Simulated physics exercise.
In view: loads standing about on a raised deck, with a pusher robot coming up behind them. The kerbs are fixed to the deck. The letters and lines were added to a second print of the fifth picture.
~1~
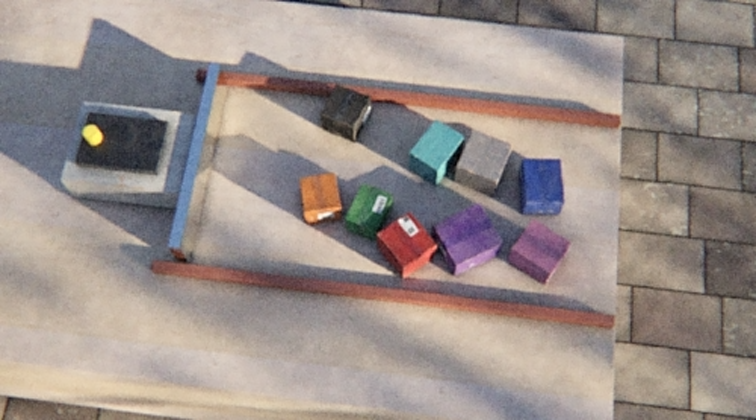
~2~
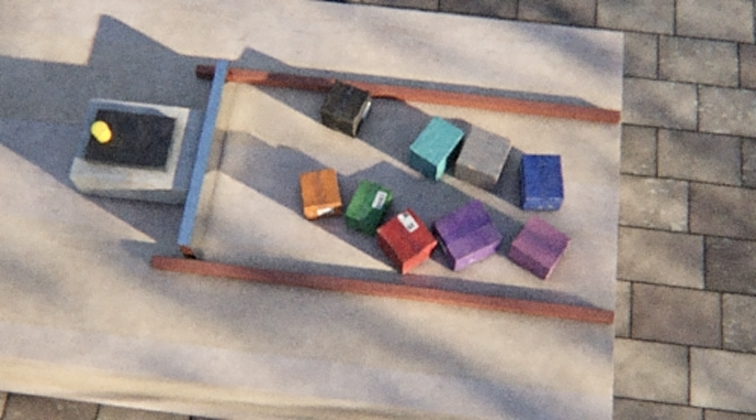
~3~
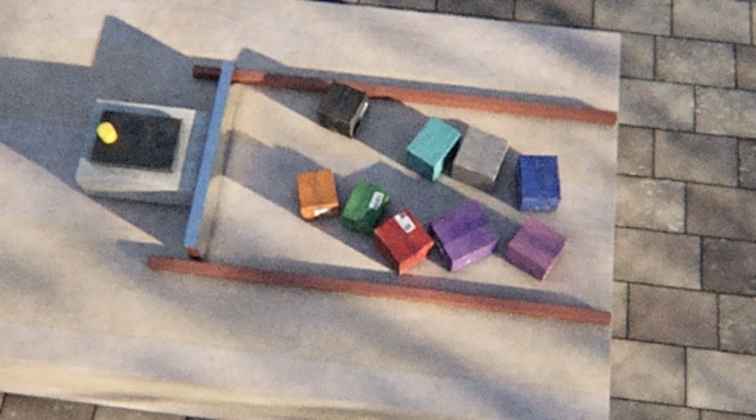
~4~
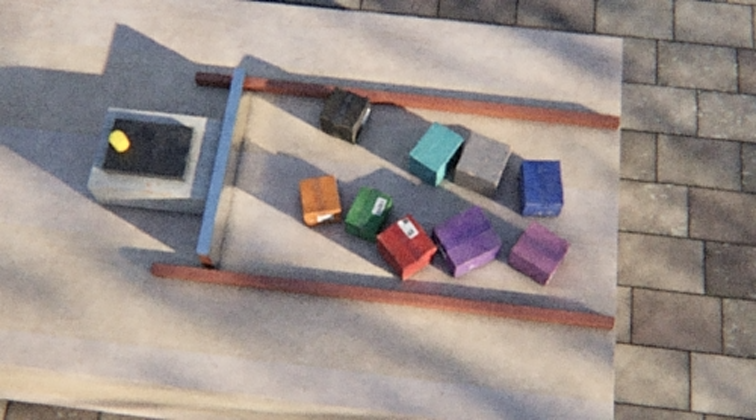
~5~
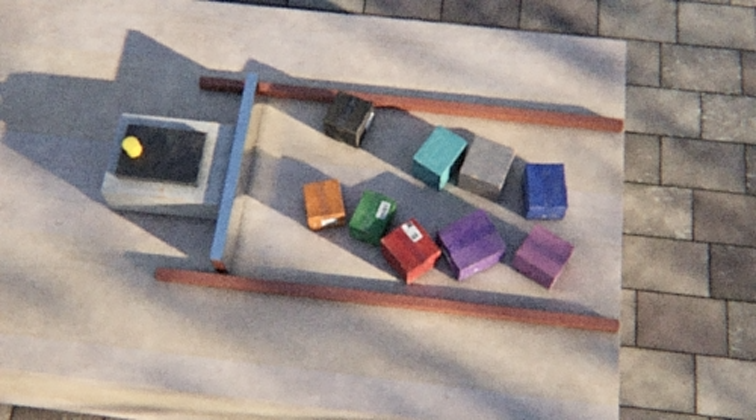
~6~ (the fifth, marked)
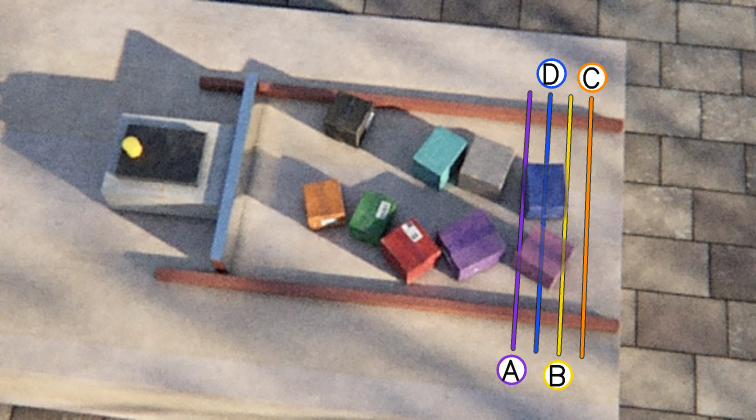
To begin with, a pale robot with a dark top and a yellow knob sits behind a blue bar at the left of a raised deck, with colourful boxes scattered between two red rails. The robot and bar then creep a short way right together, while the boxes stay put, still untouched.
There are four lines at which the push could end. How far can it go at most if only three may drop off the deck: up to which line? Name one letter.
No farther than D.
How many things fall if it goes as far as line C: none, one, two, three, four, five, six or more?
In all, five.
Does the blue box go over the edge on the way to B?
Yes.
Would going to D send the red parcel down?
No.
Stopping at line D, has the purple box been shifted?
By then, yes.
On the marked copy, A at (522, 213); B at (565, 218); C at (587, 220); D at (544, 216).
With D. Early on, robot (278, 167); black box (382, 121); red parcel (421, 258).
Further on, robot (390, 179); pink box (576, 266); blue box (572, 195).
At the end, robot (477, 188); pink box over the edge; blue box over the edge; two fallen.
As for the rest, A is within the limit but short; B drops four; C drops five.
